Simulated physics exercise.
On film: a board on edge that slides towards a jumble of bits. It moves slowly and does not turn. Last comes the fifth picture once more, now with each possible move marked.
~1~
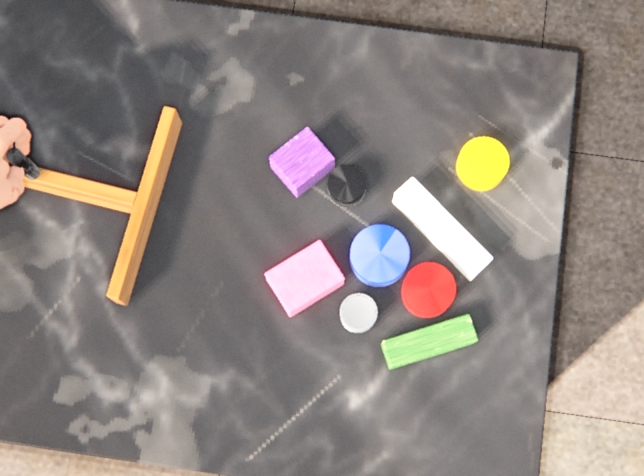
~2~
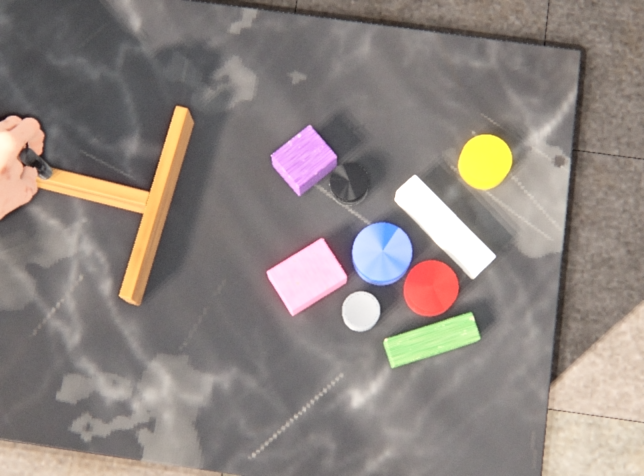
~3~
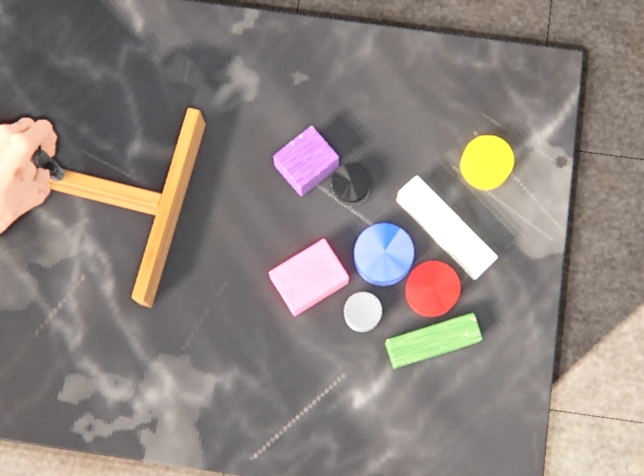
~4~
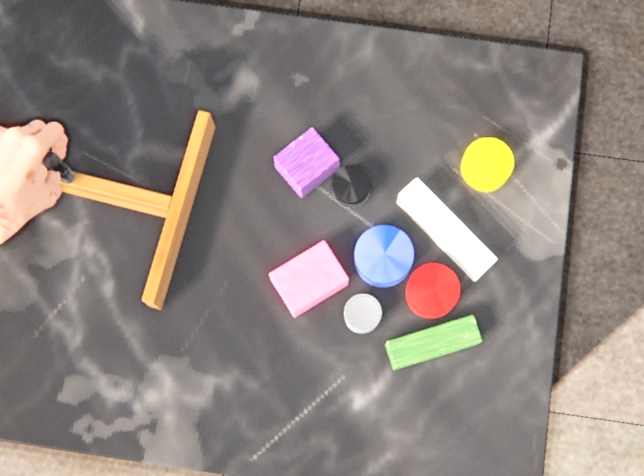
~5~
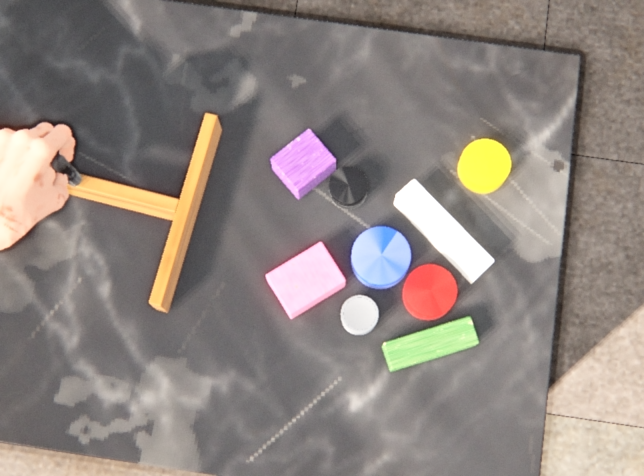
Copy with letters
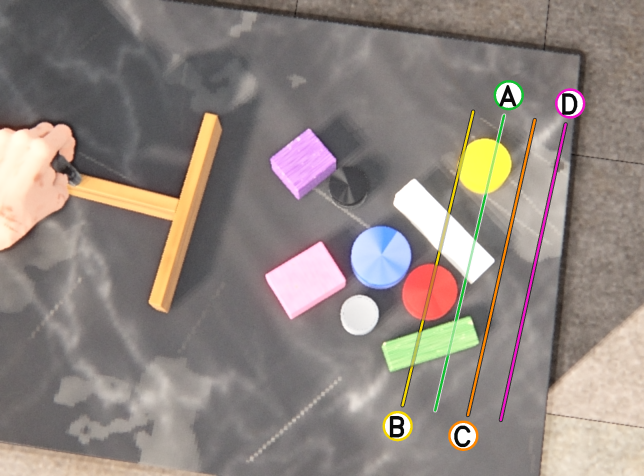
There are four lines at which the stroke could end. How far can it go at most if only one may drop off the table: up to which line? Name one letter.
Line A.
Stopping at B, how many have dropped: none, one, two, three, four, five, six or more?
In all, none.
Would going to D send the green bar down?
No.
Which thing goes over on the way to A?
The white bar.
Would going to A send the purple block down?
No.
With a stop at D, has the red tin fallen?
Yes.
On the marked copy, A at (471, 259); B at (439, 254); C at (502, 263); D at (534, 268).
Taking A. A third of the way, board (287, 222); purple block (342, 162); black tin (367, 198).
Two thirds of the way, board (392, 237); white bar (502, 221); yellow tin (498, 162).
When it is over, board (471, 248); white bar over the edge; yellow tin (565, 156); one fallen.
As for the rest, B is within the limit but short; C drops four; D drops five.
